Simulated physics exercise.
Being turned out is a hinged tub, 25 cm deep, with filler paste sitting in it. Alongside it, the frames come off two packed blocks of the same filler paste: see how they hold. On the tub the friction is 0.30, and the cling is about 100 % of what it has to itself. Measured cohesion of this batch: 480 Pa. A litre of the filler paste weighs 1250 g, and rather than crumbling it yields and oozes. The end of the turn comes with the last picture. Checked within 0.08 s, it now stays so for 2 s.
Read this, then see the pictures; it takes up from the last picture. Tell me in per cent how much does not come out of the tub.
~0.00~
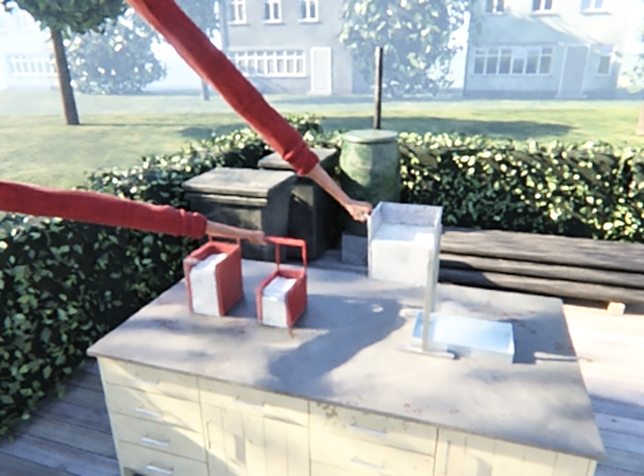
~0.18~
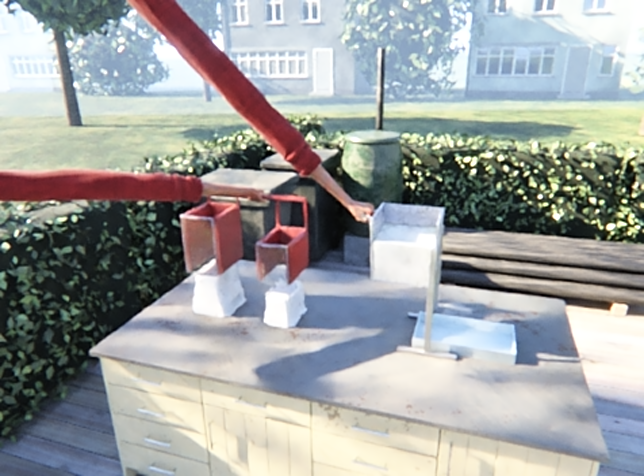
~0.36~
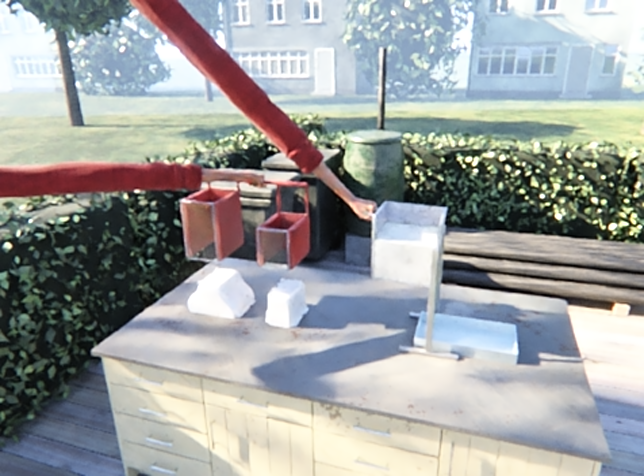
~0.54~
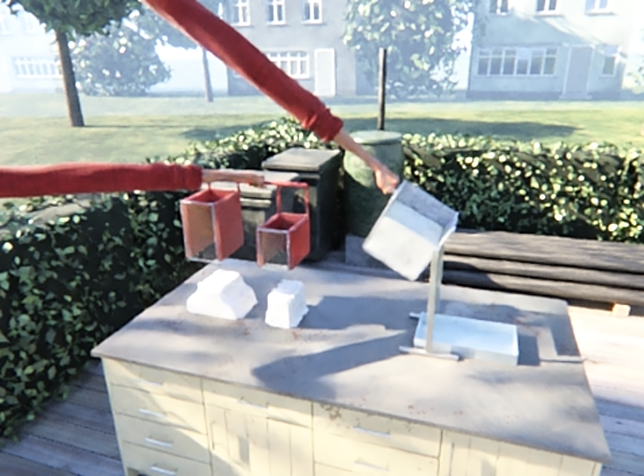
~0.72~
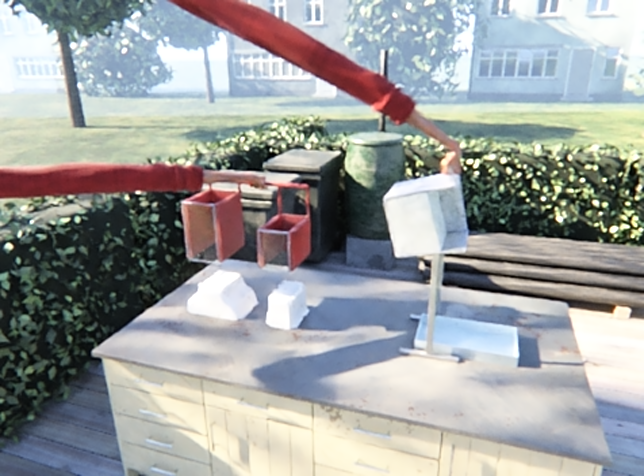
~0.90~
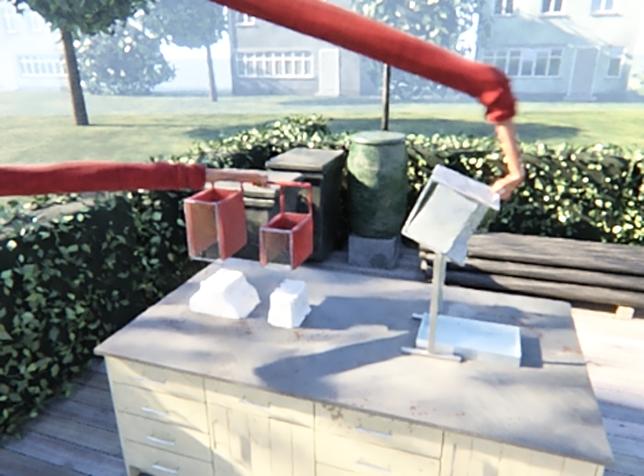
Something like 0 per cent stays in.
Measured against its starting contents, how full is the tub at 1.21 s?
About 25 %.
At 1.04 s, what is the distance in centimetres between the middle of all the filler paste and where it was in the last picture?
10 cm.
After 1.04 s, the tub is at 113 degrees and holds 81 %.
After 1.21 s, the tub is at 113 degrees and holds 26 %.
After 1.38 s, the tub is at 113 degrees and holds 0 %.
After 1.55 s, the tub is at 113 degrees and holds 0 %.
After 2.90 s, the tub is at 113 degrees and holds 0 %.
